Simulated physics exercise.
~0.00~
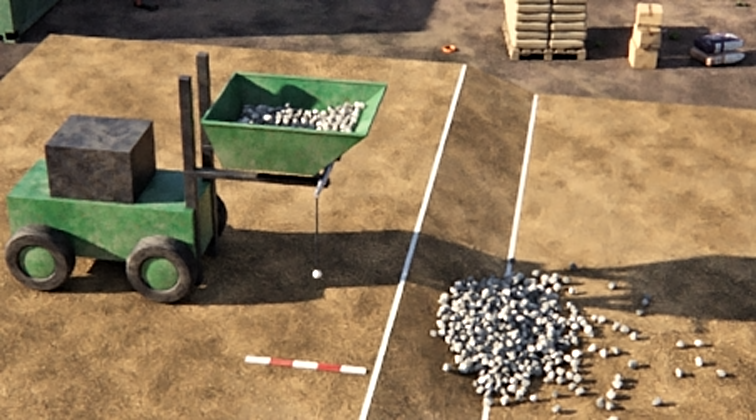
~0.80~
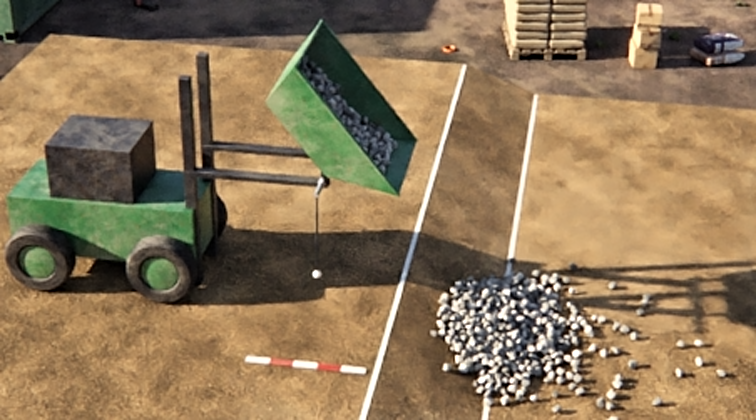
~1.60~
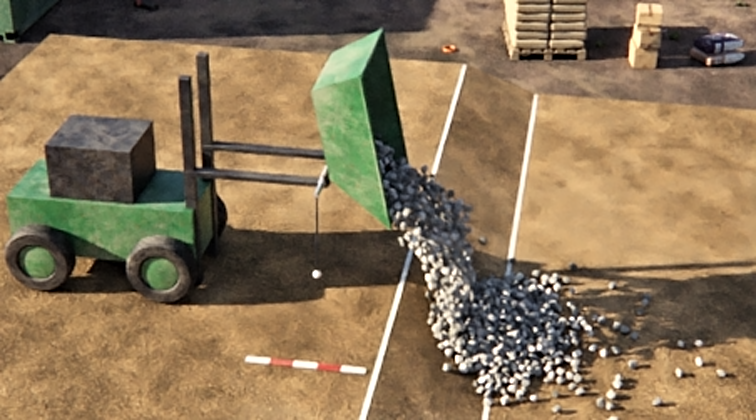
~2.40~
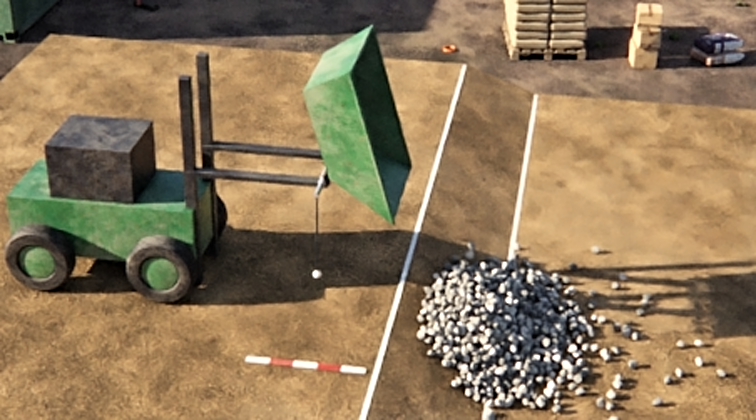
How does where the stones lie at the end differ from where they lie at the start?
At the start some of the stones are up in the green skip and the rest lie in the heap on the ground. At the end the skip is empty and they all lie on the ground, so the stones as a whole are further right and lower down.
